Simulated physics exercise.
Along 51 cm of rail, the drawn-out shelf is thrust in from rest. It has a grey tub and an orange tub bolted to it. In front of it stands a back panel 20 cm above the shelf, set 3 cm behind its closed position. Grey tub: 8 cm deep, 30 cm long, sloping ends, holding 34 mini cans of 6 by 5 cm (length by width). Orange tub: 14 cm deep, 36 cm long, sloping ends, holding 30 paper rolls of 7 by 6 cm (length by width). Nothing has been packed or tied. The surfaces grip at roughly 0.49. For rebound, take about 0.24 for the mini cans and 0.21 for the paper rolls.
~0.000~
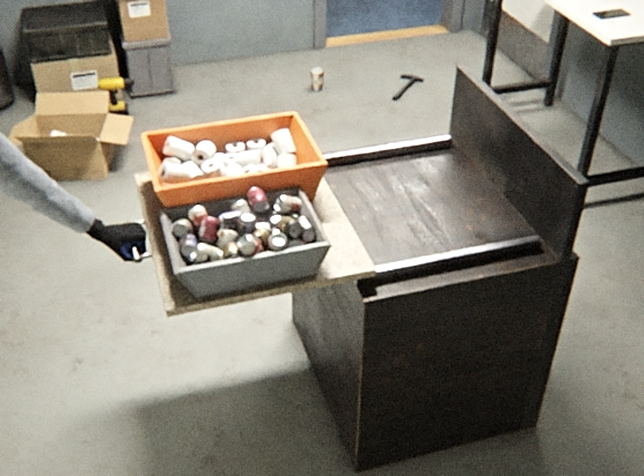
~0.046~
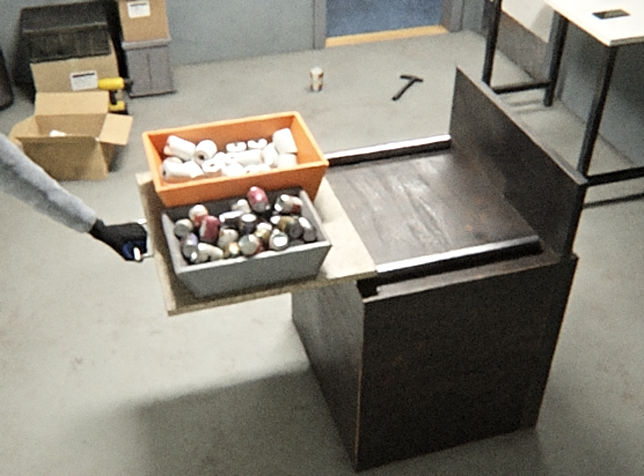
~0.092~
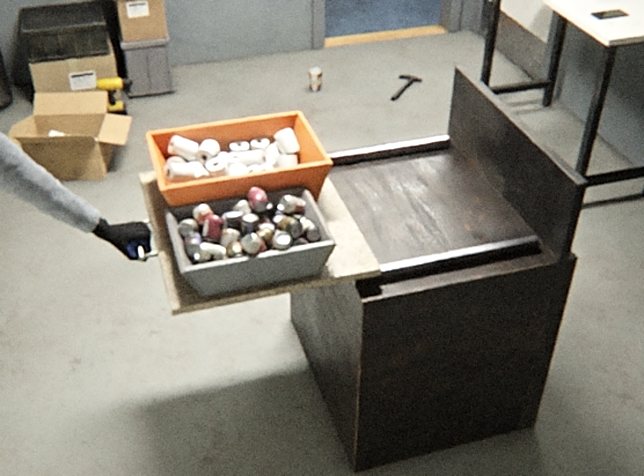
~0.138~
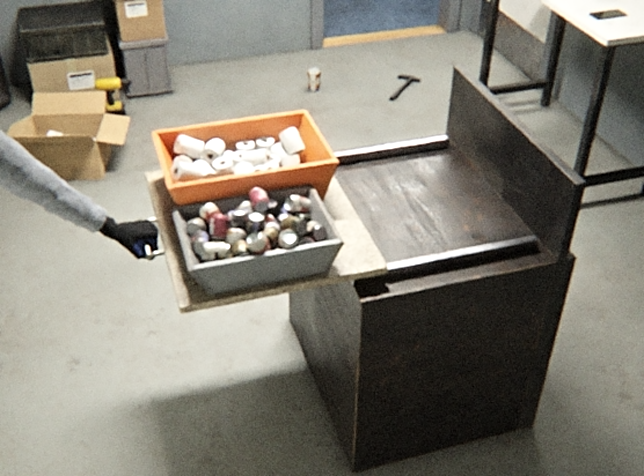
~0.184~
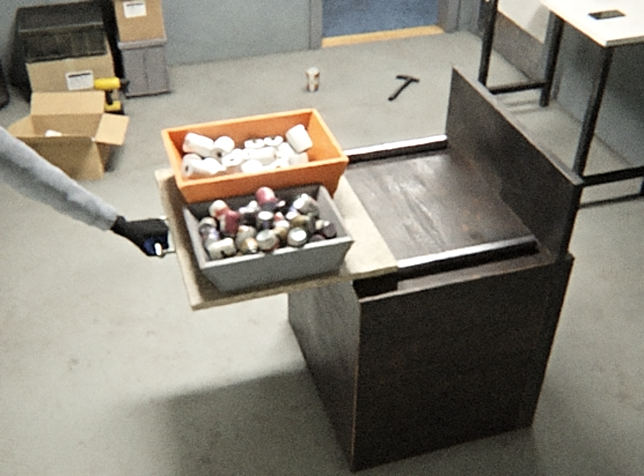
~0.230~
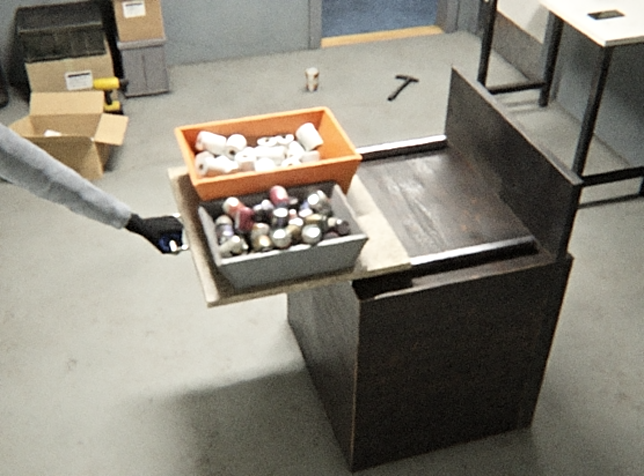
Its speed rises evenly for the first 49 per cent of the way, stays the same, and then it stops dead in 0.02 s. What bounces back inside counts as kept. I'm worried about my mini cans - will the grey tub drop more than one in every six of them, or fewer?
Fewer than one in six will drop out.
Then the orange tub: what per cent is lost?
The orange tub comes in at 0 in a hundred.
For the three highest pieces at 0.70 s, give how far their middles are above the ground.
Around 94 centimetres.
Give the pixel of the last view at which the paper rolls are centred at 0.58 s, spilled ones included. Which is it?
Centre: Around (399, 147) px.
After 0.50 s, the shelf hits its stop.
After 0.58 s, 0 of 34 out of the grey tub and 0 of 30 out of the orange tub.
After 0.70 s, 0 of 34 out of the grey tub and 0 of 30 out of the orange tub.
After 0.92 s, 1 of 34 out of the grey tub and 0 of 30 out of the orange tub.
Final count (at 1.35 s), 1 of 34 out of the grey tub and 0 of 30 out of the orange tub. Asked share, 1 of 34, 3 per cent.
